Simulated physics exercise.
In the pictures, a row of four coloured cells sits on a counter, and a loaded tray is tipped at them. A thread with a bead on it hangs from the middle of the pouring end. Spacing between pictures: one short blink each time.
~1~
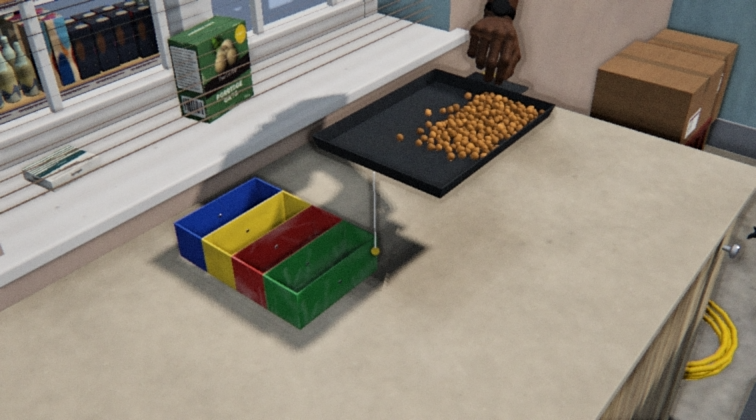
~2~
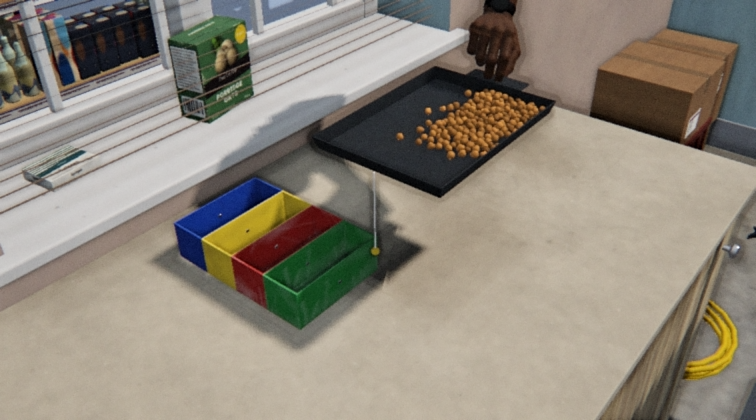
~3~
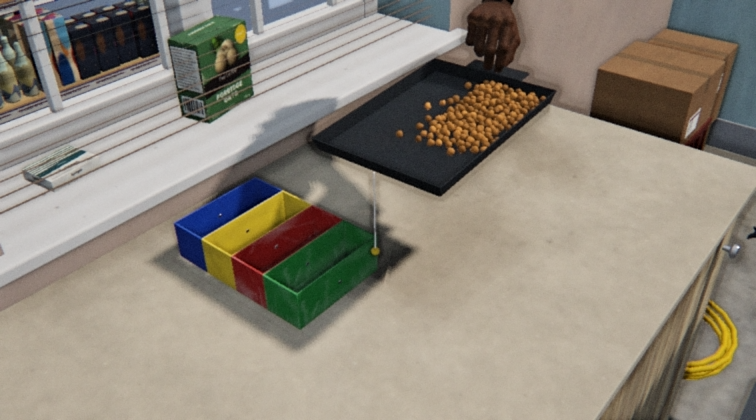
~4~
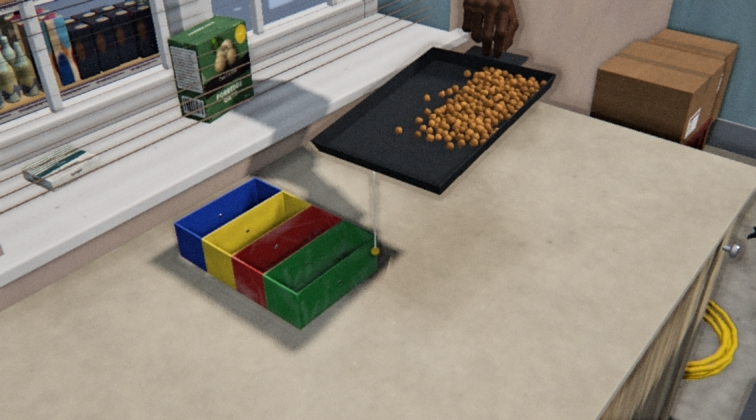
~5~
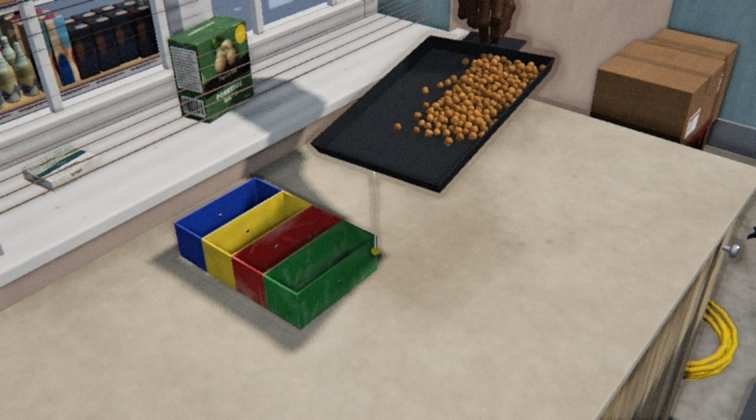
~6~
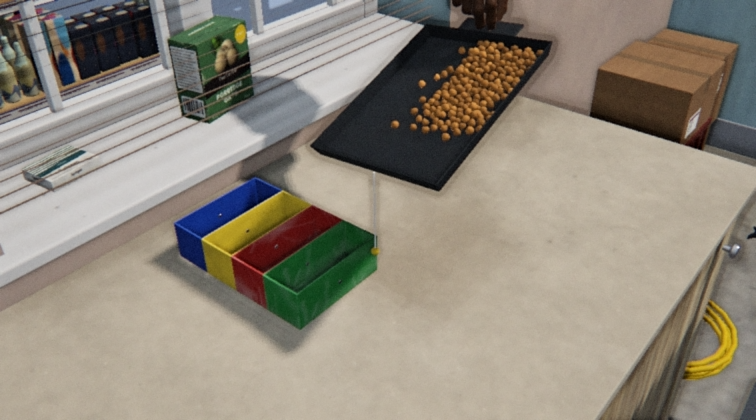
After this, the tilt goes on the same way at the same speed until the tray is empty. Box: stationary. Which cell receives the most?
The green one.
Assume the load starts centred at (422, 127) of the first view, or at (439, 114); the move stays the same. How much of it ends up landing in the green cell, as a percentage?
Around 50 percent the first time, around 50 percent the second.
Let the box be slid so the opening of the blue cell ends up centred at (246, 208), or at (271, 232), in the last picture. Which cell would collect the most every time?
In order: The red cell, the yellow one.
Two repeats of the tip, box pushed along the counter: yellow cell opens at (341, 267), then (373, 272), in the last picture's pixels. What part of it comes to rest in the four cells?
Close to 90 in a hundred, then close to 50 in a hundred.
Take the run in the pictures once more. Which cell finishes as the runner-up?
Second place goes to red.
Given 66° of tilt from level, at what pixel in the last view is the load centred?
I'd mark the middle close to (338, 162).
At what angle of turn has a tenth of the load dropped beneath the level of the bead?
I'd say close to 70 degrees.
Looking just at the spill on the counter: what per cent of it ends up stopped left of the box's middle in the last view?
Near 10 %.
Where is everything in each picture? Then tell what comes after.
In the first picture, corners of the pouring end at (318, 135) and (441, 185), level; middle of the load at (480, 124), roasted chickpeas; bead on its thread at (375, 251); blue cell at (191, 244); yellow cell at (219, 261); red cell at (249, 279); green cell at (282, 299).
In the second picture, corners of the pouring end at (318, 136) and (440, 185), level; middle of the load at (480, 122).
In the third picture, corners of the pouring end at (317, 137) and (440, 184), tipped barely, lowest at the left corner; middle of the load at (480, 115).
In the fourth picture, corners of the pouring end at (317, 139) and (438, 182), tipped a little, lowest at the left corner; middle of the load at (480, 105).
In the fifth picture, corners of the pouring end at (316, 141) and (437, 181), tipped clearly, lowest at the left corner; middle of the load at (478, 95).
In the sixth picture, corners of the pouring end at (316, 144) and (435, 180), tipped clearly, lowest at the left corner; middle of the load at (475, 85); blue cell at (191, 244); yellow cell at (219, 261); red cell at (249, 279); green cell at (282, 299).
Soon, tray tipped steeply; about two thirds on the tray; a stray few in the green cell; a stray few in the red cell; about a quarter falling or outside the box.
A while on, tray tipped past a quarter turn; a small part on the tray; about a quarter in the green cell; about a quarter in the red cell; a stray few in the yellow cell; about a third falling or outside the box.
Towards the end, tray tipped past a quarter turn; about half in the green cell; about a third in the red cell; a stray few in the yellow cell; about a quarter falling or outside the box.
Finally, tray tipped past a quarter turn; about half in the green cell; about a third in the red cell; a stray few in the yellow cell; none in the blue cell; about a quarter outside the box.
